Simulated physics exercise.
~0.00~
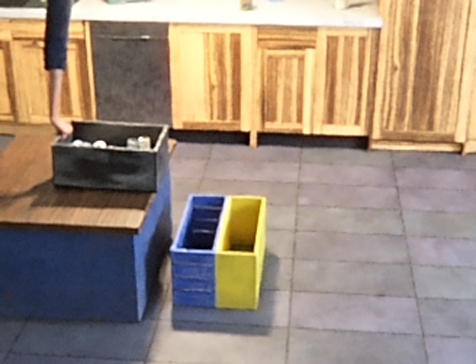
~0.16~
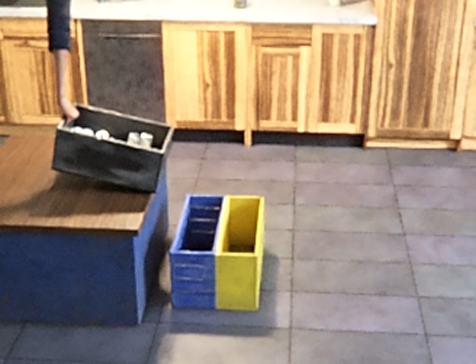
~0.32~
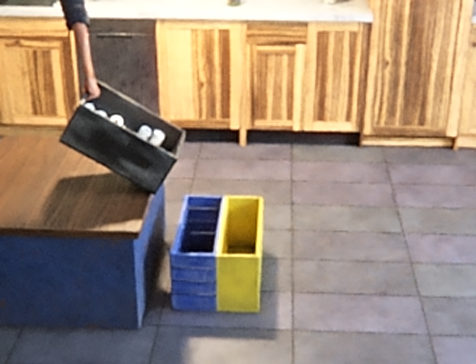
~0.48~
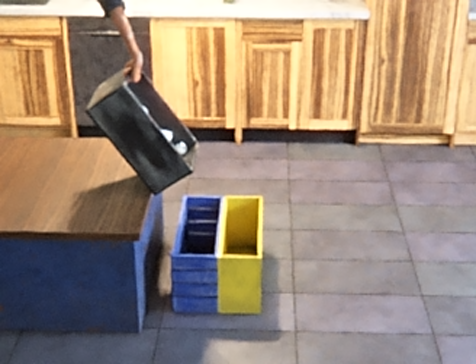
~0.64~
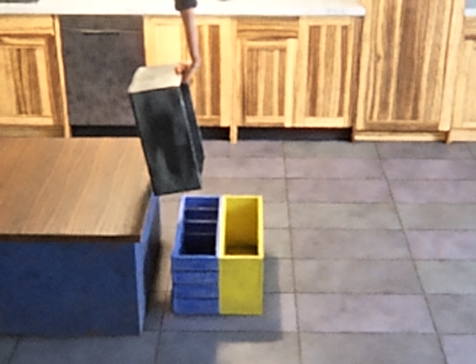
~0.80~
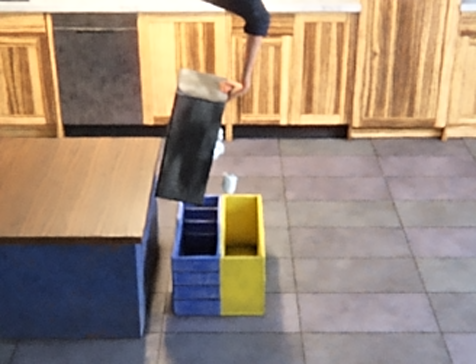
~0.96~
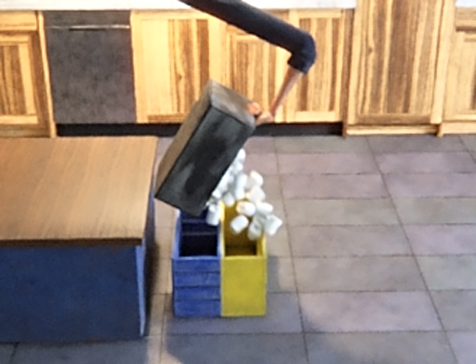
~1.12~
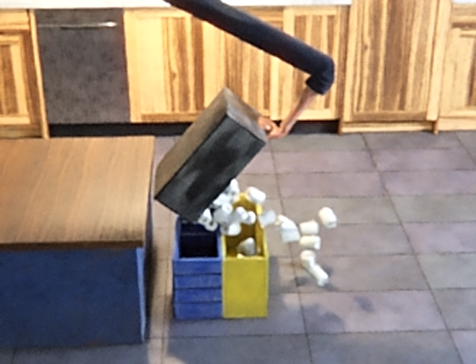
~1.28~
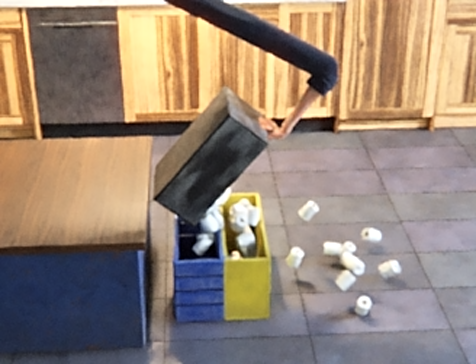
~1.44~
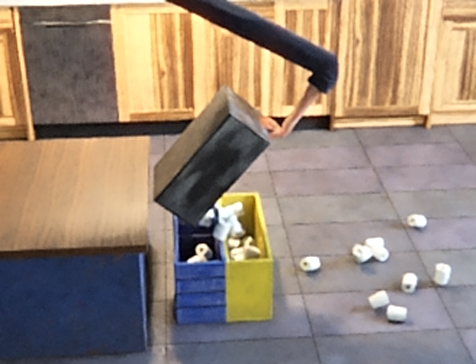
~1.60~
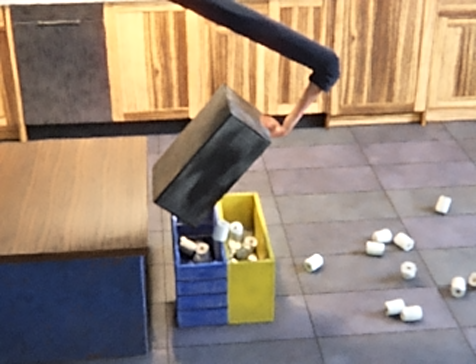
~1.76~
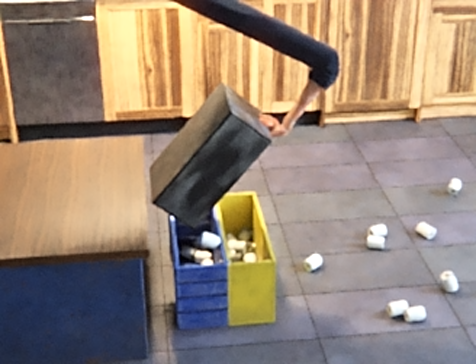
A hand tips a black tote, spilling white rolls into blue and yellow bins and across the floor.
